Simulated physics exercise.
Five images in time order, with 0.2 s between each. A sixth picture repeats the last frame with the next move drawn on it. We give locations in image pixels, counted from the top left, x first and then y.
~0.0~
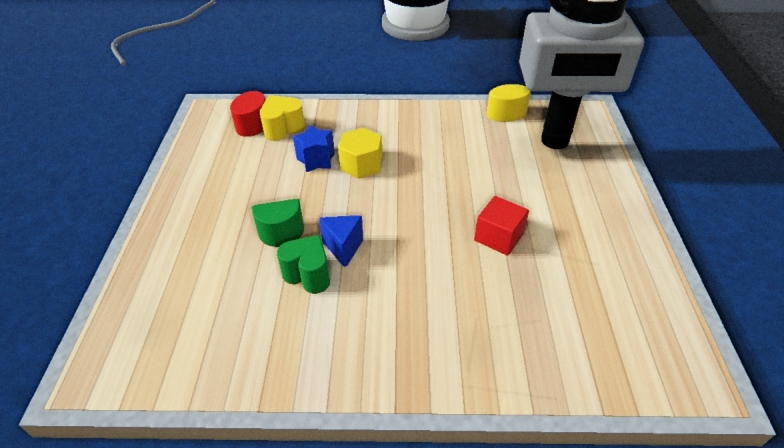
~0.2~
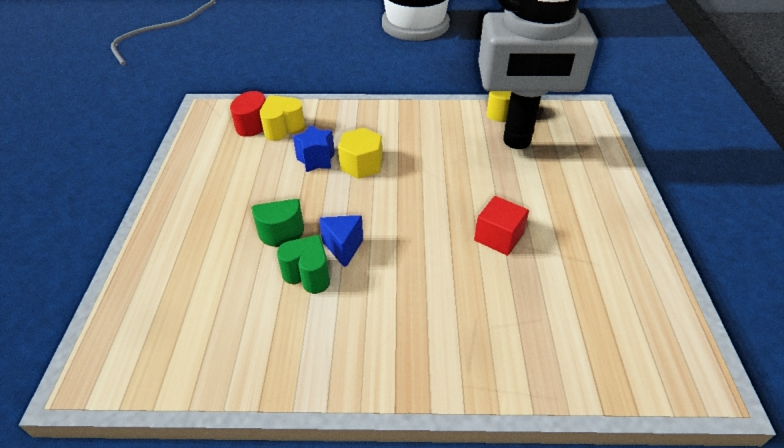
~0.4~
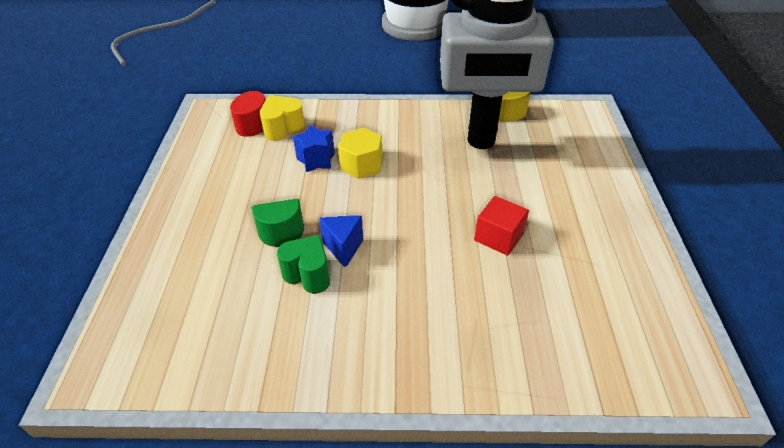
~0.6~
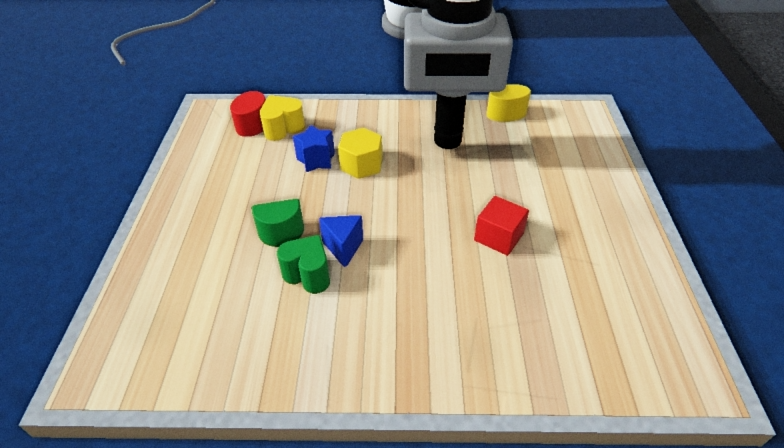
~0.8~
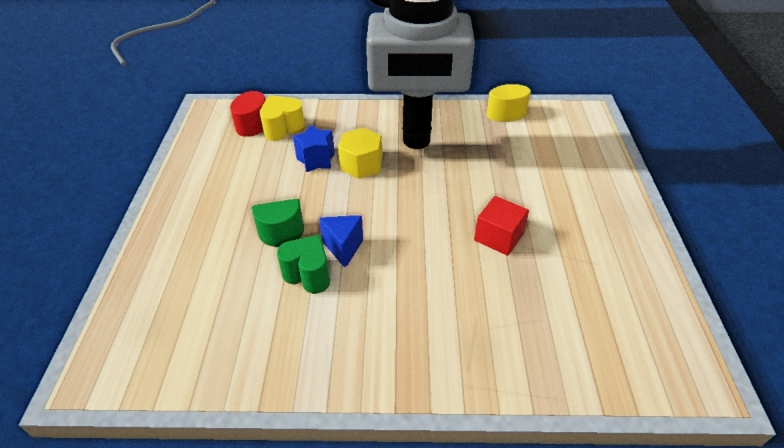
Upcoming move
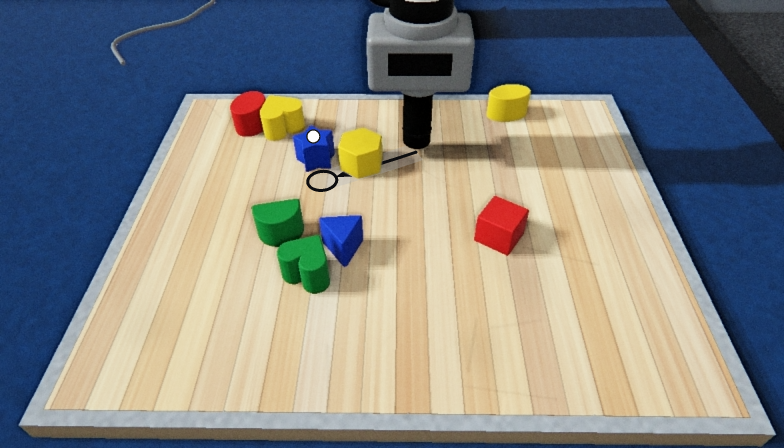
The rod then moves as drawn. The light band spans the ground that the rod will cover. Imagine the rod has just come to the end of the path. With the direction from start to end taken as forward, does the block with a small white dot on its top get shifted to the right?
Yes, that is how it ends up.
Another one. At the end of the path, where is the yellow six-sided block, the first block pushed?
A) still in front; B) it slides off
Letter A.
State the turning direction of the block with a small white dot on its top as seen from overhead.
Seen from overhead, it turns clockwise.
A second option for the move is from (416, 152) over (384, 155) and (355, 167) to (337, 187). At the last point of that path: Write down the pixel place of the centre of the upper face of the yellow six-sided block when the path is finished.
At (296, 168).
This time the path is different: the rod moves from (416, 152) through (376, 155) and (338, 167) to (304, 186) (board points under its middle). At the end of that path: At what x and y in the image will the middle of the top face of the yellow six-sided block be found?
I predict (283, 185).
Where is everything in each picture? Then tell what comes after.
Rod's lower end (555, 142); green half-round block (276, 210); blue star (313, 136); yellow six-sided block (360, 141), in the first frame.
Rod (517, 142); blocks still, in the second frame.
Rod (481, 142); blocks still, in the third frame.
Rod (448, 142); blocks still, in the fourth frame.
Rod (417, 142); green half-round block (276, 210); blue star (313, 136); yellow six-sided block (360, 141), in the fifth frame.
Drawn move, in a line from (416, 152) to (322, 181); the dot is on the blue star.
The first path, step by step. One third of the way, rod (386, 152); yellow six-sided block (350, 142).
Two thirds of the way, rod (354, 161); blue star (291, 136), turned 40° clockwise; yellow six-sided block (316, 151).
At the end, rod (321, 170); green half-round block still; blue star (283, 134), turned 65° clockwise; yellow six-sided block (282, 159).
